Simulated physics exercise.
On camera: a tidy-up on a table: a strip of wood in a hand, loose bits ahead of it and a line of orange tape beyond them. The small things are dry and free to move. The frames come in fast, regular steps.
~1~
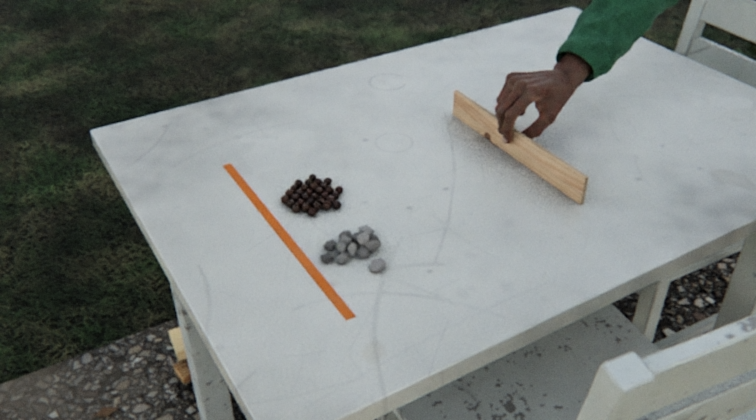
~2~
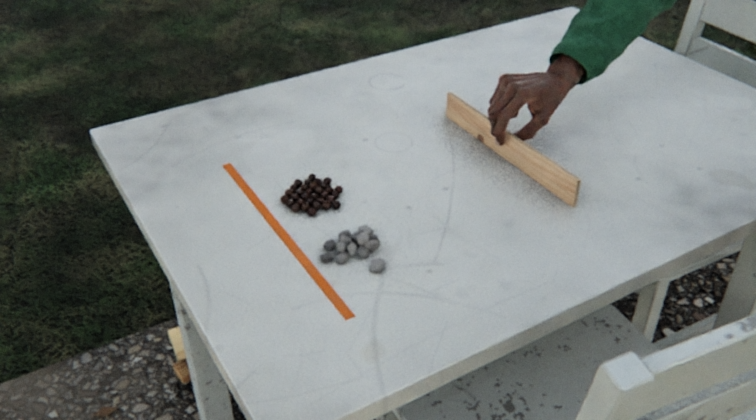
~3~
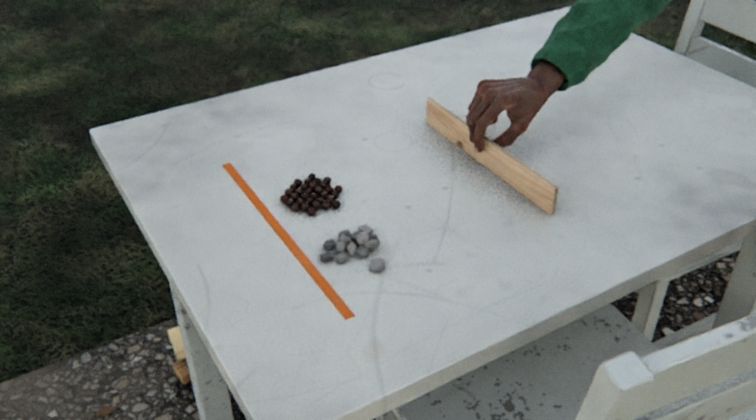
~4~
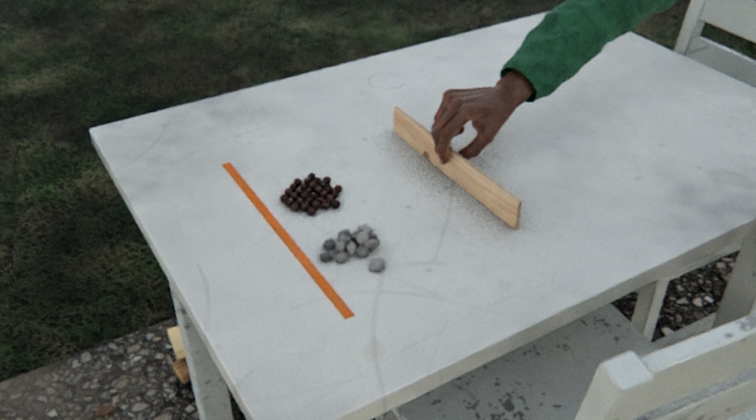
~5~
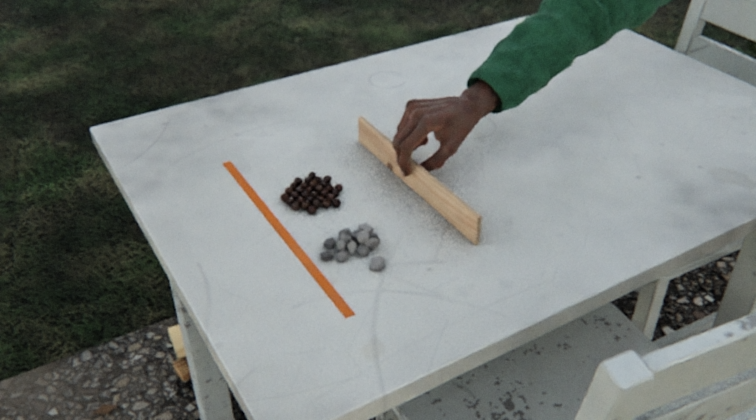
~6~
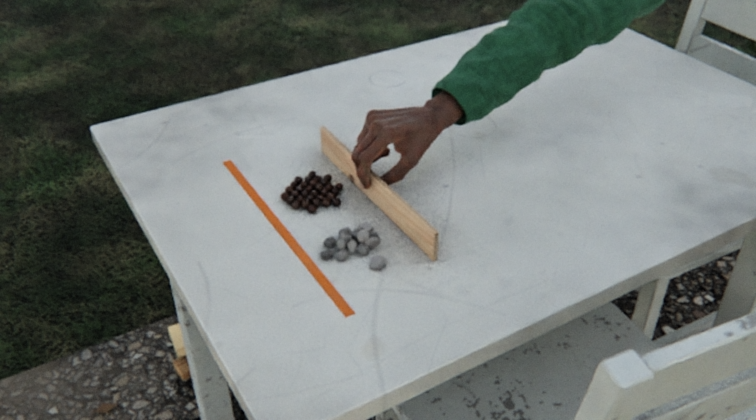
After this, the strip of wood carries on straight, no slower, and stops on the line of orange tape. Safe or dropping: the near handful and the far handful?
The near handful tumbles over the end, in part at least and the far handful tumbles over the end, in part at least.
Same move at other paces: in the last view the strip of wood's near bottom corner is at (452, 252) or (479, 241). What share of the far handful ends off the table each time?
The first gives 100 %, the second 100 %.
Then, 0.08 s past the last view, strip of wood still moving, near (314, 194); near handful all on the table, its front near (316, 263); far handful all on the table, its front near (258, 203).
Then, 0.18 s past the last view, strip of wood stopped at the orange tape; near handful all on the table, its front near (266, 321); far handful all on the table, its front near (193, 218).
Then, 0.46 s past the last view, strip of wood stopped at the orange tape; near handful about half over the edge; far handful all over the edge.
Finally, strip of wood stopped at the orange tape; near handful about half over the edge; far handful all over the edge.
